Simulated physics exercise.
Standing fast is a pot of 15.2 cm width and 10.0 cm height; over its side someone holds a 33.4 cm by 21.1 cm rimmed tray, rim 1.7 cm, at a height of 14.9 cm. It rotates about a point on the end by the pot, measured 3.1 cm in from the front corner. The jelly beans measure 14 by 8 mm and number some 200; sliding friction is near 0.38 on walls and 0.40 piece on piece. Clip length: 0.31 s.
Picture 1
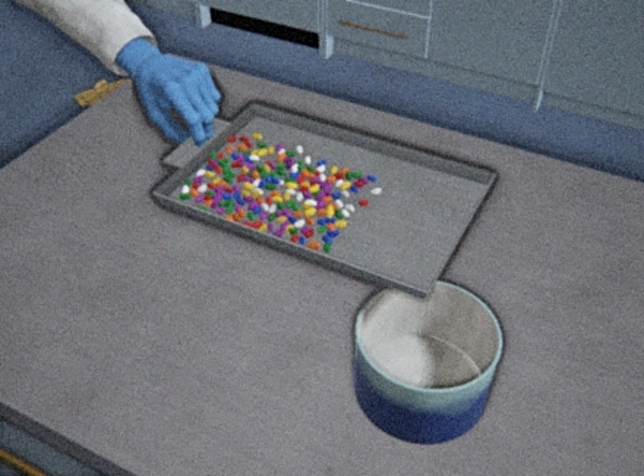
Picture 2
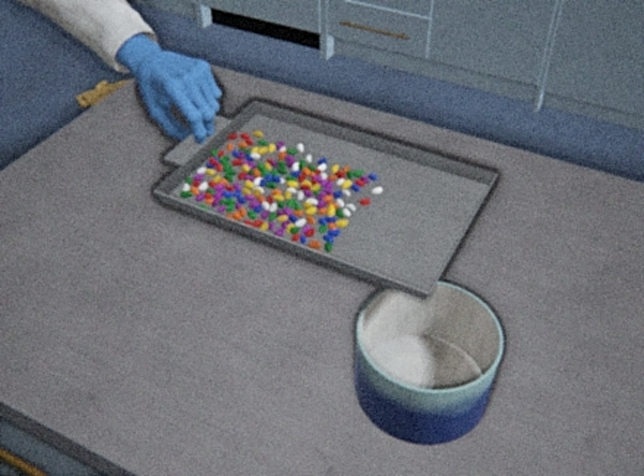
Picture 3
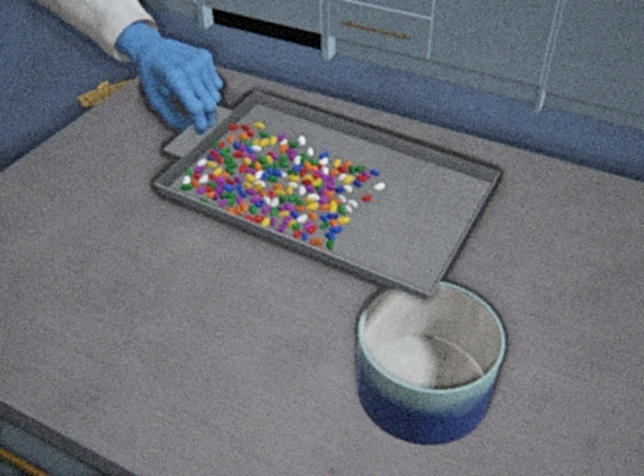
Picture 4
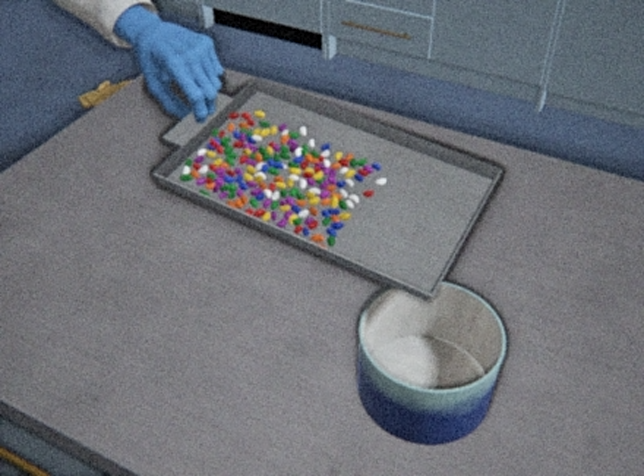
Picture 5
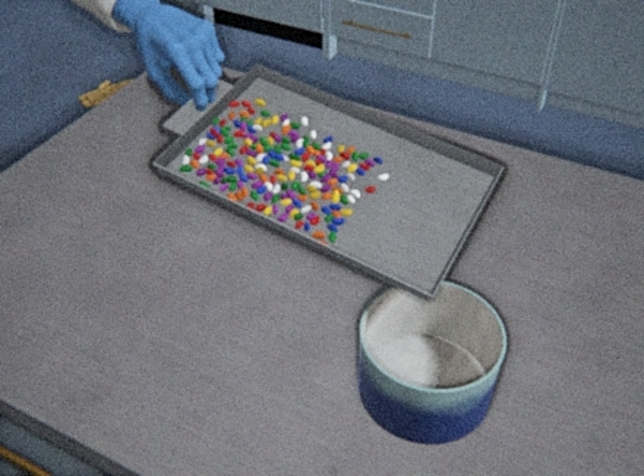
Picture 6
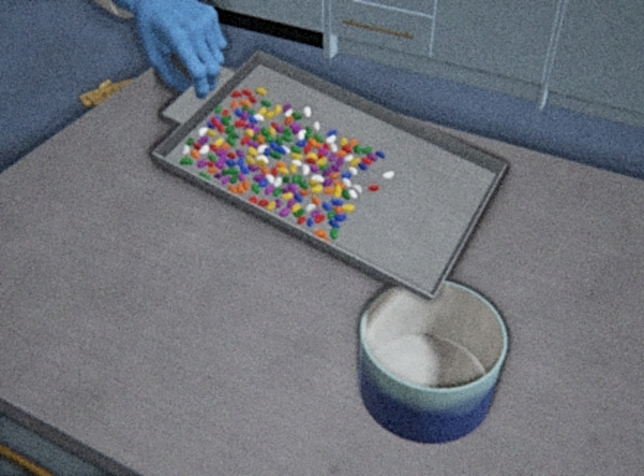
A blue-gloved hand in a white sleeve reaches in from the upper left of a grey-brown worktop, seen from above at an angle, with grey cabinets behind. It holds the near-left end of a grey rimmed tray scattered with multicoloured jelly beans, whose right corner overhangs a blue and cream pot. The hand slowly raises that end, tilting the tray slightly towards the motionless pot, while the beans keep their places on it and the camera stays still.
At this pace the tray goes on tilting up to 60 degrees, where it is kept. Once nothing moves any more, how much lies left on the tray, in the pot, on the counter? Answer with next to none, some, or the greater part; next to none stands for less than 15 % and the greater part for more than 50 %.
Left on the tray: Some; pot: The greater part; counter: Next to none.
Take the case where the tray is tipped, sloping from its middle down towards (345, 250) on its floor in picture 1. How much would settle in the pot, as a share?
My guess is roughly 60 percent.
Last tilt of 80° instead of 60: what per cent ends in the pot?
Then about 95 per cent.
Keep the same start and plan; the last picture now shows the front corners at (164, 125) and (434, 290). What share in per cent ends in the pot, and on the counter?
Pot: 35, counter: 40.
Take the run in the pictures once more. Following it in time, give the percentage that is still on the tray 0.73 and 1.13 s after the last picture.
First 80, then 35.
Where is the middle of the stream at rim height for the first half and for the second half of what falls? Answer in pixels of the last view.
Earlier half at about (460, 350), later half at about (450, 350) in pixels.
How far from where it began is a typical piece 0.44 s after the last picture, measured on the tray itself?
Around 7 centimetres.
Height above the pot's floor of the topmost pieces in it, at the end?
Roughly 2.0 cm.
Then, 0.44 s after the last picture, tilt 35 degrees; the tray holds 100 %, the pot 0 %.
Then, 0.73 s after the last picture, tilt 50 degrees; the tray holds 80 %, the pot 10 %.
Then, 1.13 s after the last picture, tilt 60 degrees; the tray holds 35 %, the pot 55 %.
In the end, tray 35 %, pot 65 %, counter 5 %.
